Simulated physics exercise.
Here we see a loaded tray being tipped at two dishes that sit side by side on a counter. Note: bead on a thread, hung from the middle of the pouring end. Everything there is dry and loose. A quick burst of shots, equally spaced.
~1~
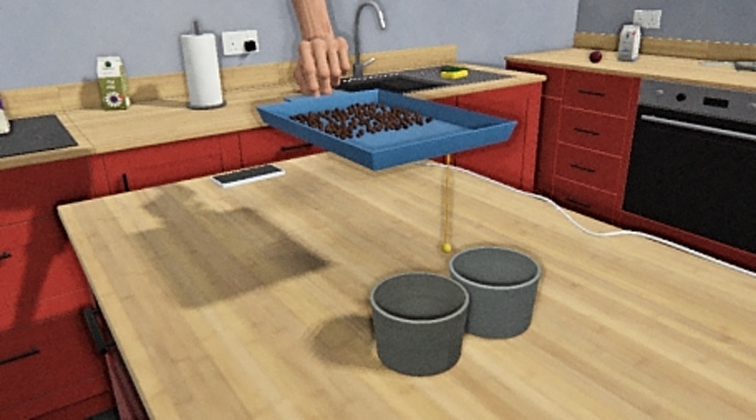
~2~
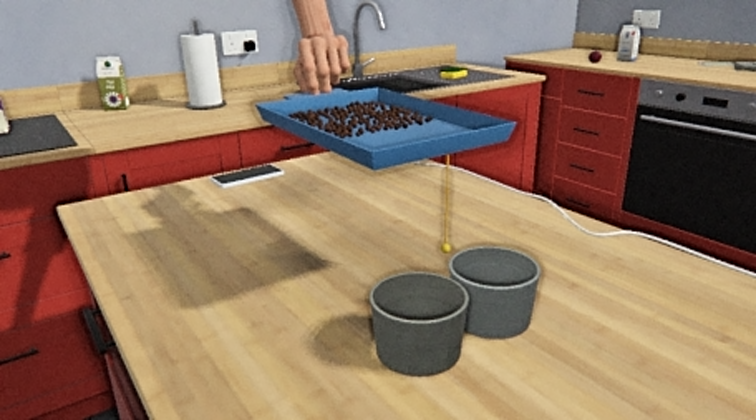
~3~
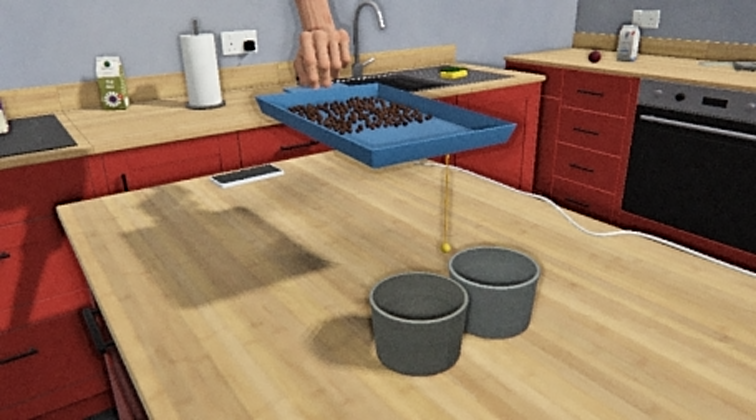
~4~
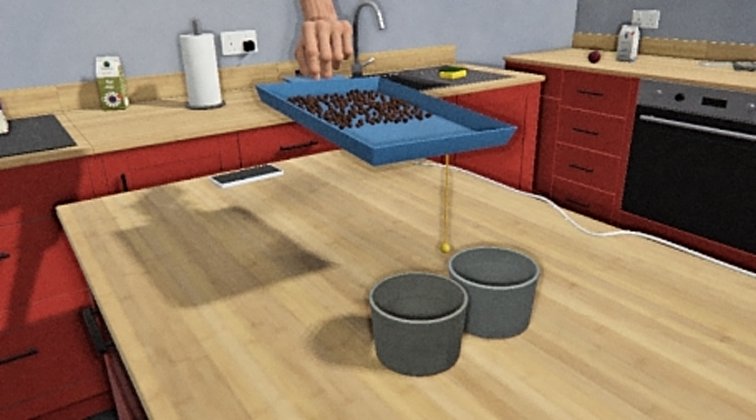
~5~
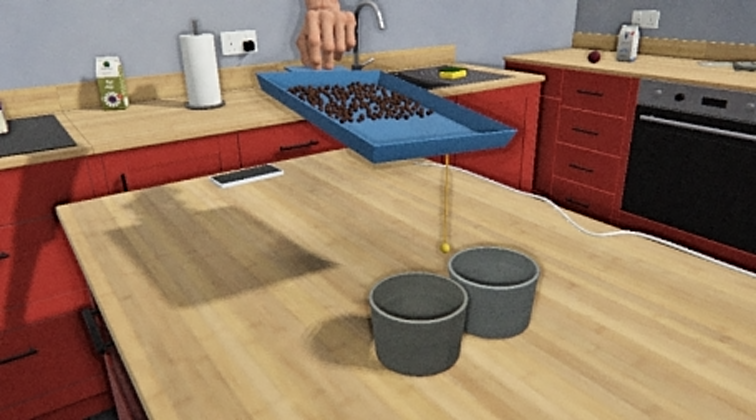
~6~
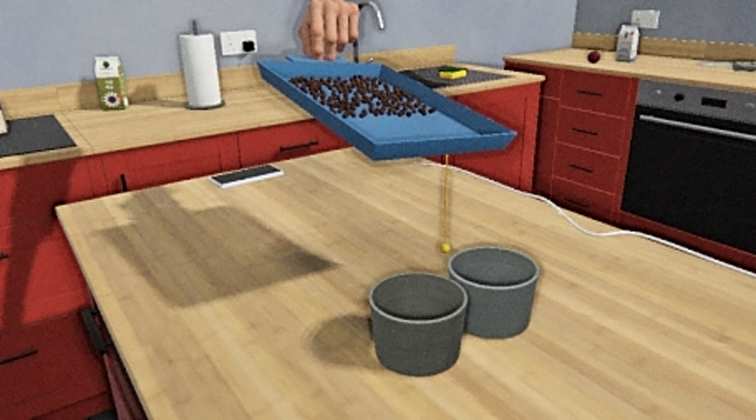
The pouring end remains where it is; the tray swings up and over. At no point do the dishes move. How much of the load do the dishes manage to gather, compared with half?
The dishes will gather a lesser portion.
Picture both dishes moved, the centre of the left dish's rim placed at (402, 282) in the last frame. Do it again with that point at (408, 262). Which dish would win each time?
Well, first the right-hand one, then the right-hand one.
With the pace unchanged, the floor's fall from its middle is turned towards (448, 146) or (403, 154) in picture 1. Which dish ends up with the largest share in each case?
It would be the right-side one to begin with, and after that the left-side one.
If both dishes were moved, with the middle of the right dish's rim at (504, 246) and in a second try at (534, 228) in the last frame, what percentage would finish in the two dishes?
100, then 70 %.
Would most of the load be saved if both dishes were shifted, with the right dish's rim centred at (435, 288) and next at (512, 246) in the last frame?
In order, they'd catch a minor share, and next a major share.
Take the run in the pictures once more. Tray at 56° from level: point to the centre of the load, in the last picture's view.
The middle of the pieces lands at roughly (484, 147).
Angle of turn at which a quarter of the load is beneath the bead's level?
Roughly 80 degrees of turn.
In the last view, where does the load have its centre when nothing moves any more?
At about (533, 290).
Soon after the last picture, tray tipped steeply; most on the tray; a stray few in the right dish; a small part outside both; a small part in the air.
A little later, tray tipped right over; a small part on the tray; a small part in the right dish; about two thirds outside both; a small part in the air.
Later still, tray tipped past a quarter turn; a small part in the right dish; most outside both.
At rest, tray tipped past a quarter turn; none in the left dish; a small part in the right dish; most outside both.
